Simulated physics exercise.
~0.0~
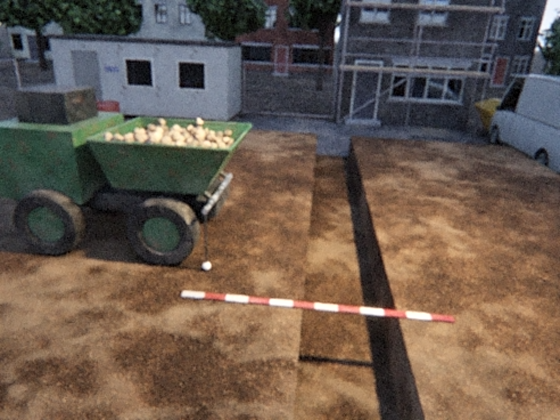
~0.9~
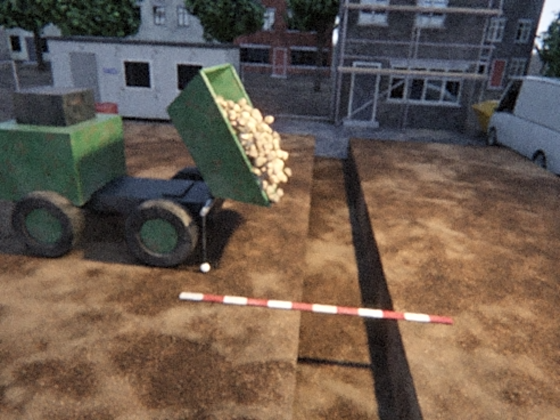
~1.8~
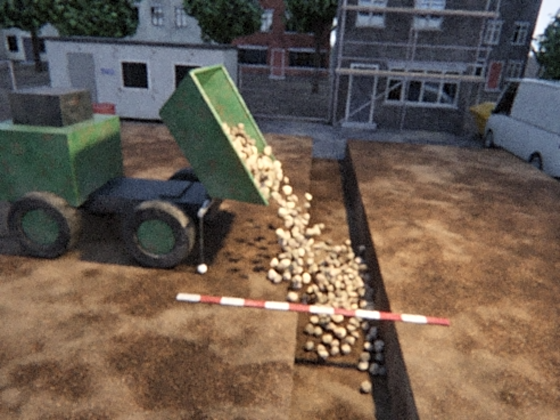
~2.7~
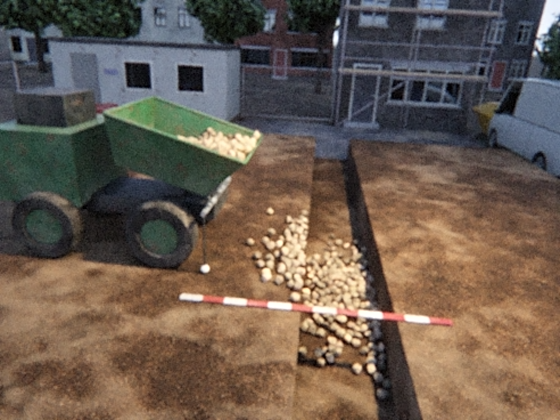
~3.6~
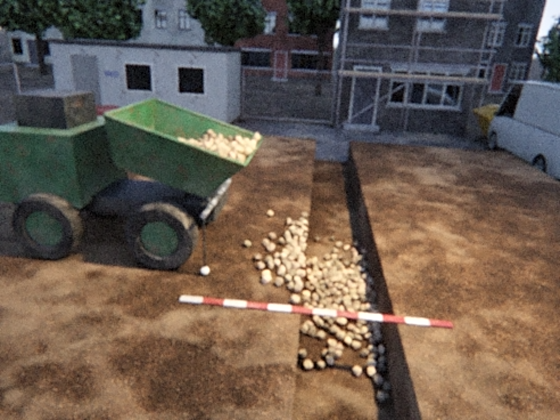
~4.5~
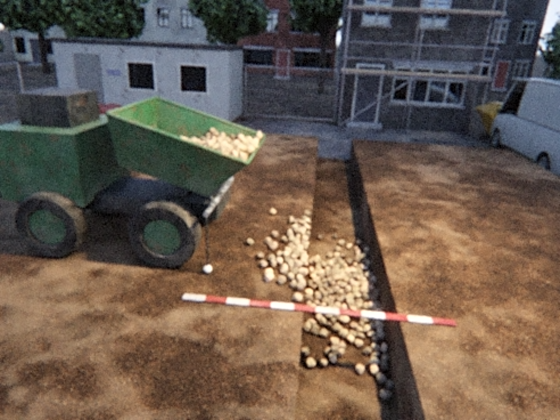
A green dumper tips some pale stones into a trench, then lowers its part-full skip.
